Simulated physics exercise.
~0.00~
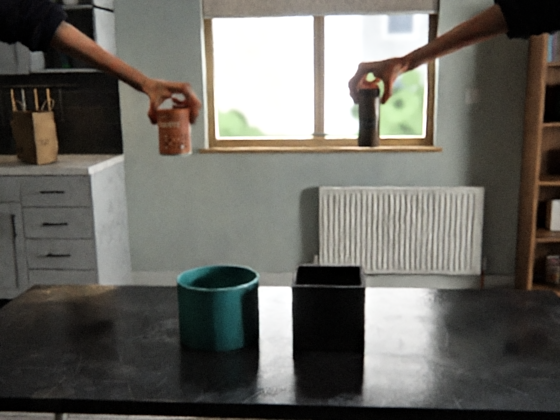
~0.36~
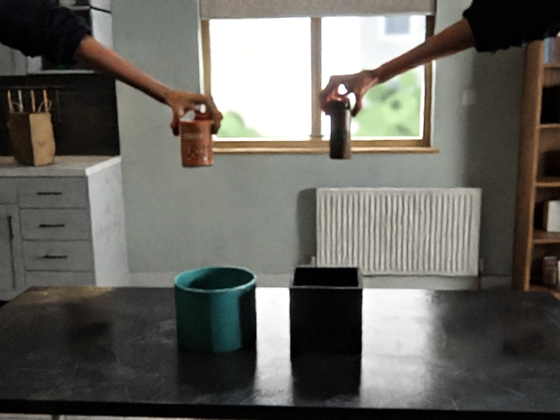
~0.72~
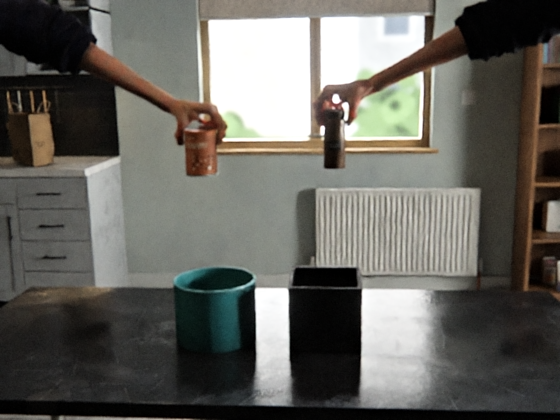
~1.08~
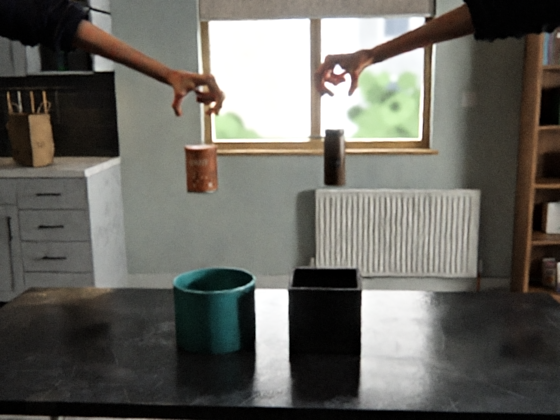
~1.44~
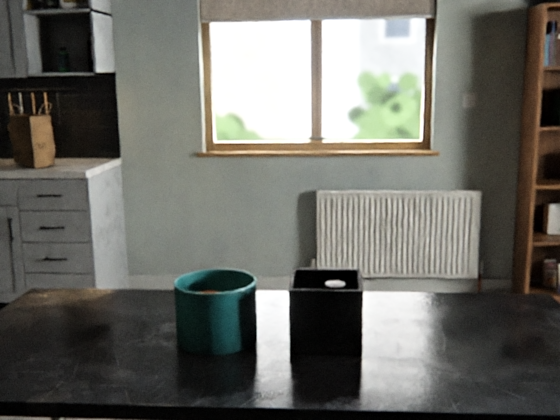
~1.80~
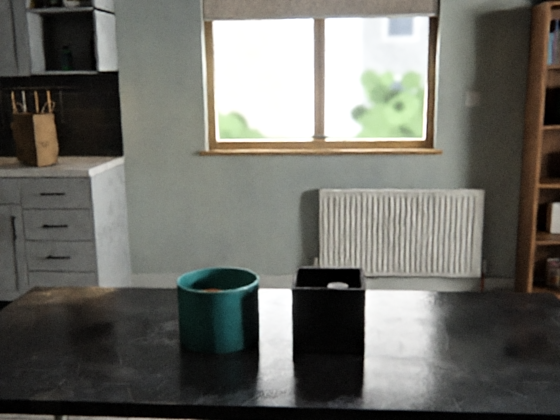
Two hands release an orange tin and a brown shaker, which drop into separate open containers.
